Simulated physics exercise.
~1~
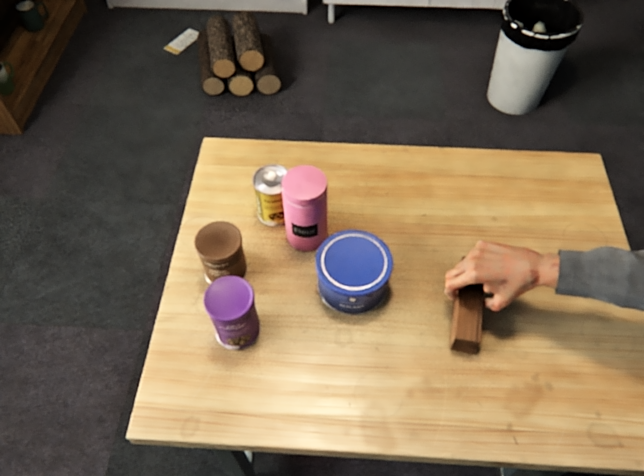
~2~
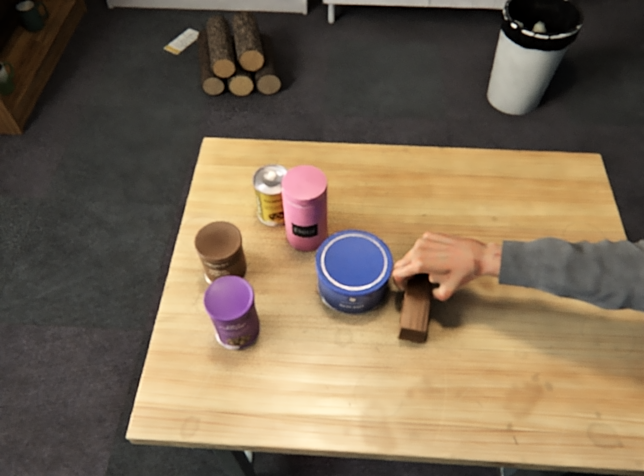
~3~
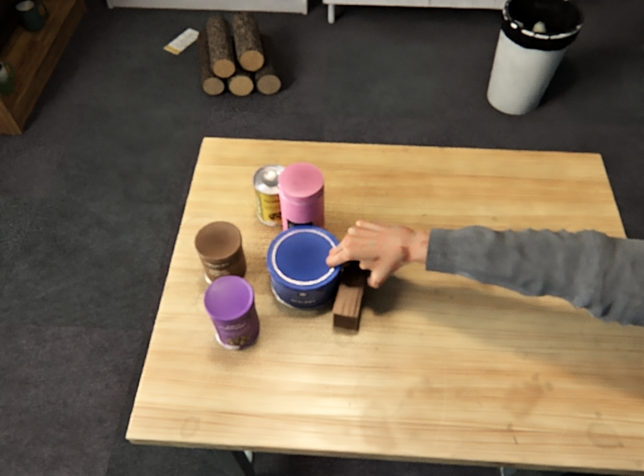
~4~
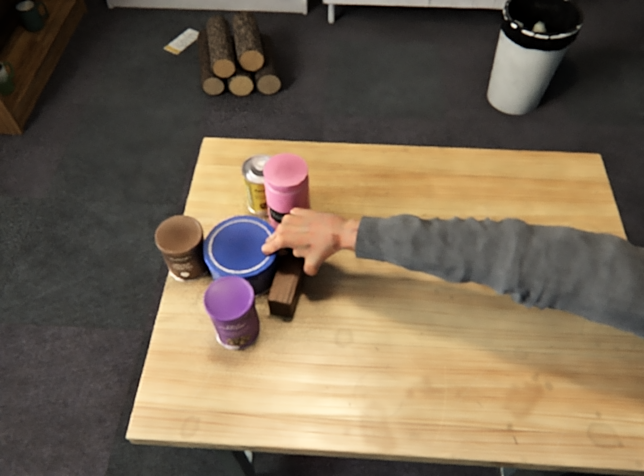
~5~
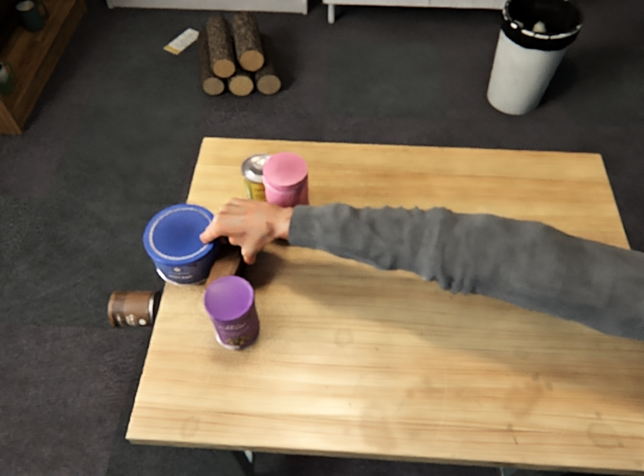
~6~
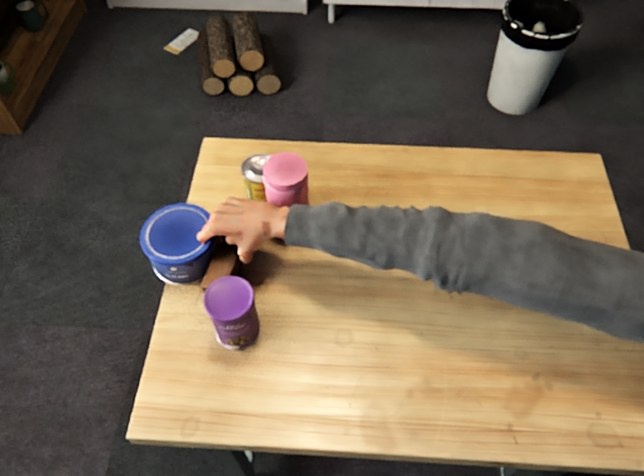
A hand in a grey sleeve slides a dark wooden block leftward across a table holding a blue tub, a pink jar and yellow, brown and purple tins. The block reaches the blue tub and pushes it left, nudging the pink jar slightly. The tub then shoves the brown tin toward the left edge, while the pink jar and yellow tin shift a little. Next the brown tin tips over the edge and drops out of sight. The hand stops with the tub at the left edge, the pink jar and yellow tin upright behind, and the purple tin unmoved.
